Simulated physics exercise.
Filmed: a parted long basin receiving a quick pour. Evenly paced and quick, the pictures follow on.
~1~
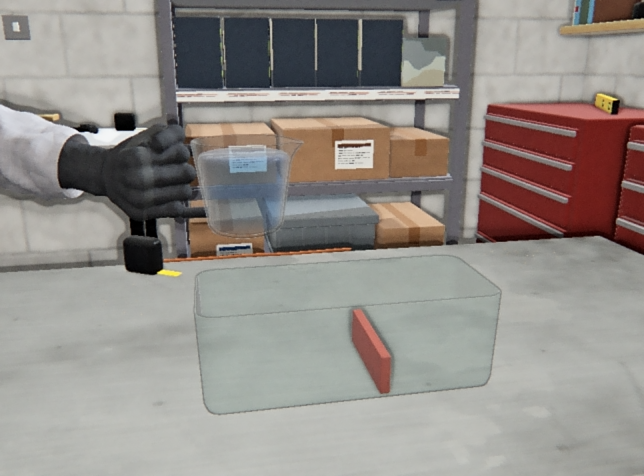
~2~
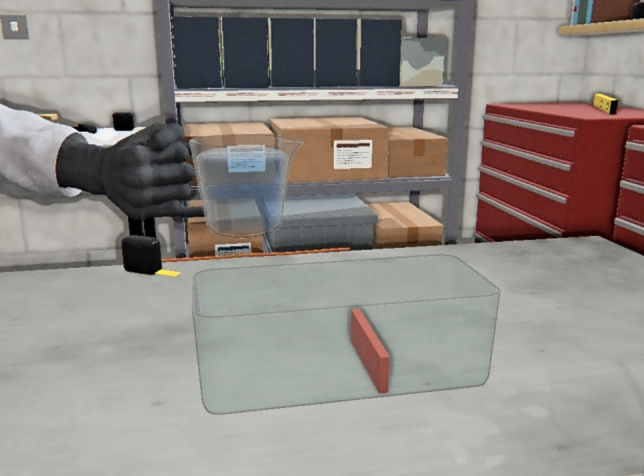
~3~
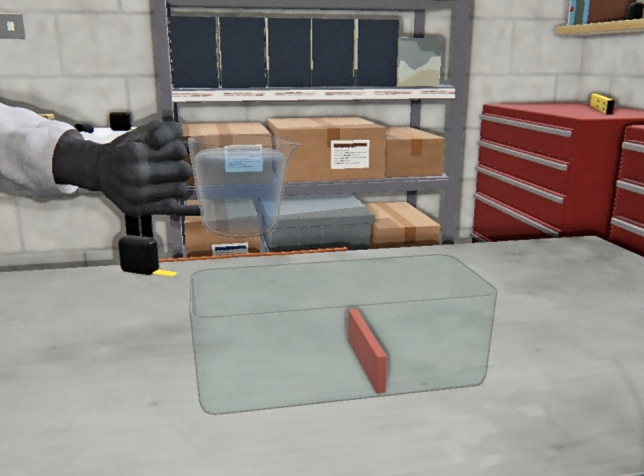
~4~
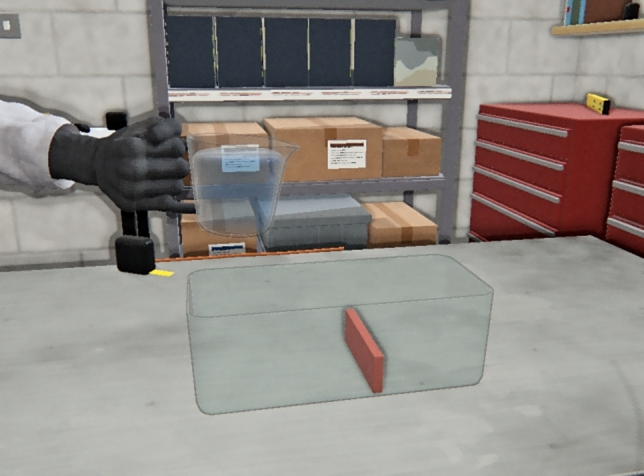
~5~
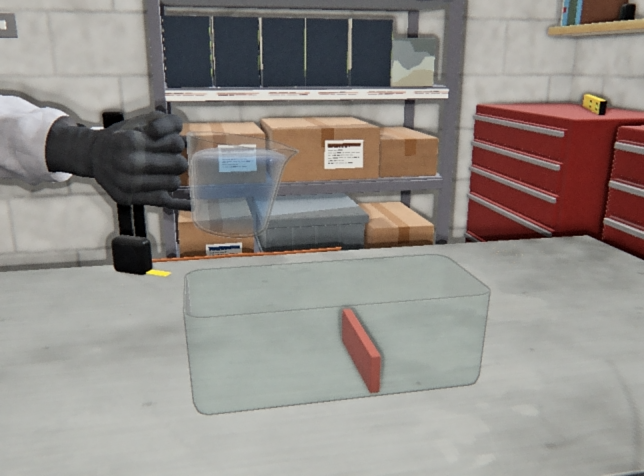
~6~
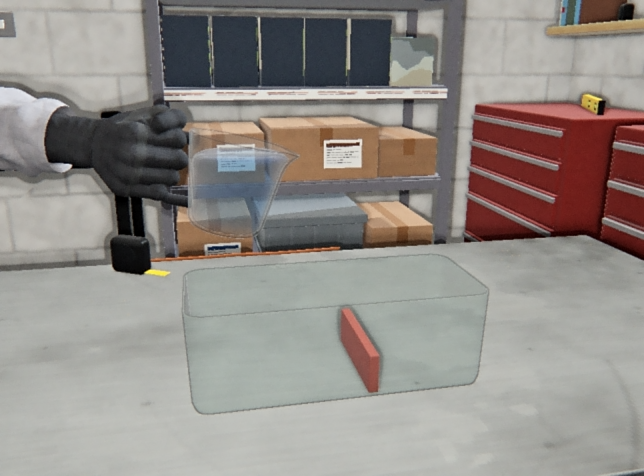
At first, a gloved hand holds a clear container of bluish liquid almost upright above a long transparent basin with a red divider inside, while the view drifts slightly. The hand then gradually tilts the container a little to the right, its liquid still inside and the basin unchanged.
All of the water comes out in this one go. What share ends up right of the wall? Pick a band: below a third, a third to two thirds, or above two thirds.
Below a third.
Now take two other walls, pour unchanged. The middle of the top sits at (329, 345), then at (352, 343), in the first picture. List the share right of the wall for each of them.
About 80 % for the first and about 60 % for the second.
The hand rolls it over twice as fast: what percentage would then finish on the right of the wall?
Roughly 10 per cent ends up there.
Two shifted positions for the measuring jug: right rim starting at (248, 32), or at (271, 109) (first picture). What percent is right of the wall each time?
5 % and 5 %.
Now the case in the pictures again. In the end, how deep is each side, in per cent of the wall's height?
I'd say close to 30 per cent on the left side and 10 on the right.
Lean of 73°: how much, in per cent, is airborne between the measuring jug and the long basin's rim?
I'd say some 20 per cent.
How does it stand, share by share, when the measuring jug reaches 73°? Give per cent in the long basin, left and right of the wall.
On the left near 15 in a hundred, on the right near 5 in a hundred.
A moment on, the measuring jug is tipped part way and 61 per cent is still to pour, 14 is left of the wall and 4 right of it.
Next, the measuring jug is tipped right over and 4 per cent is still to pour, 75 is left of the wall and 14 right of it.
Then the measuring jug is tipped right over and 0 per cent is still to pour, 83 is left of the wall and 16 right of it.
Later the measuring jug is tipped right over and 0 per cent is still to pour, 83 is left of the wall and 16 right of it.
Finally, 83 per cent lies left of the wall, 16 right of it and 1 outside.
